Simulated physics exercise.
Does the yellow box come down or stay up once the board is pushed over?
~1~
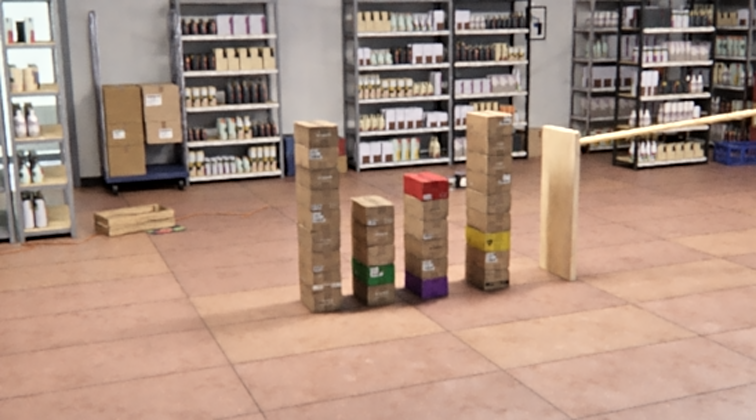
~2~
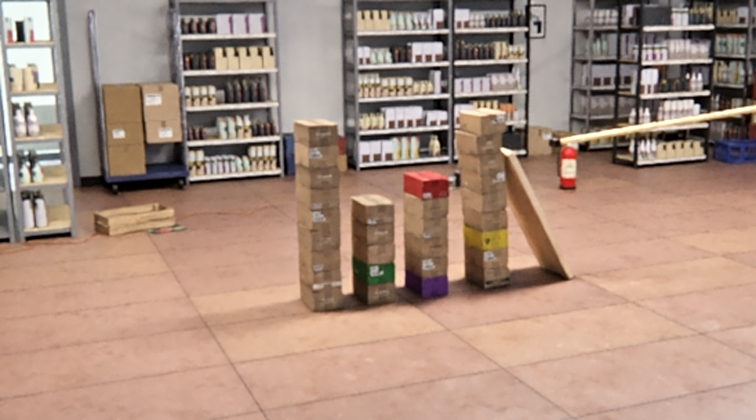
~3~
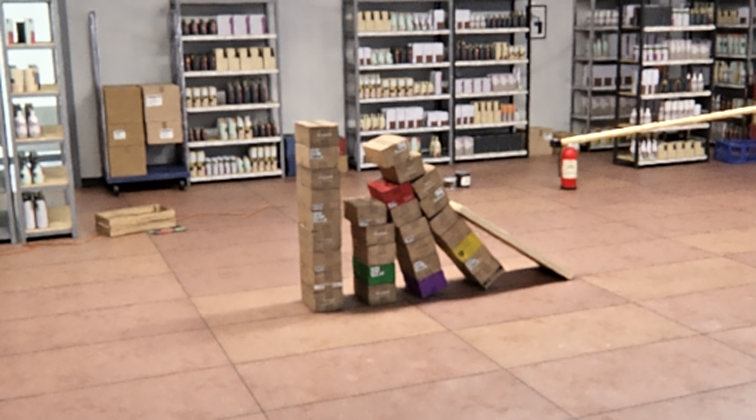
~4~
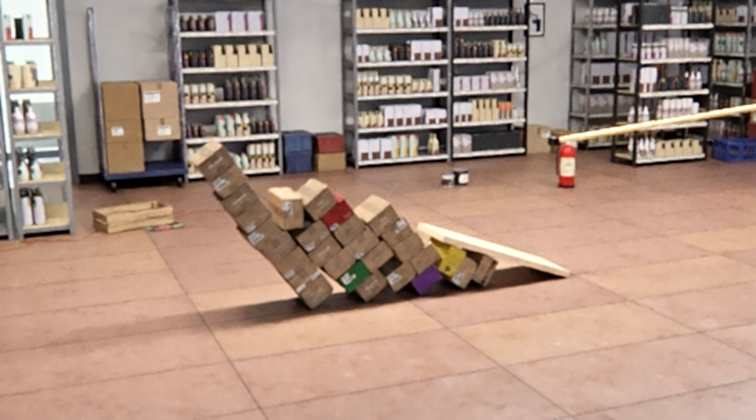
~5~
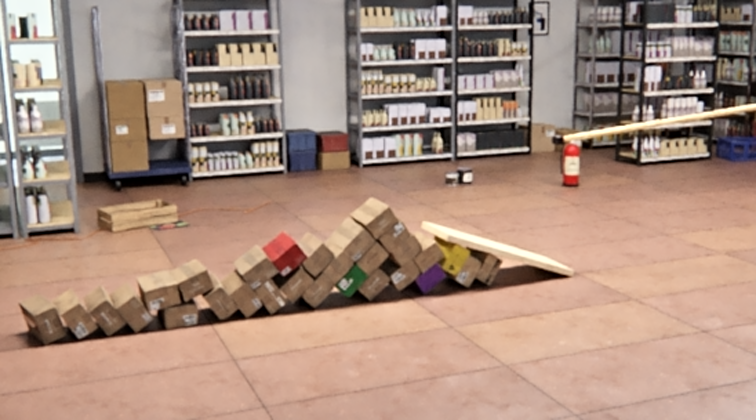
The yellow box comes down. It tips to the left with its column and ends up tilted and low among the fallen boxes beside the board.
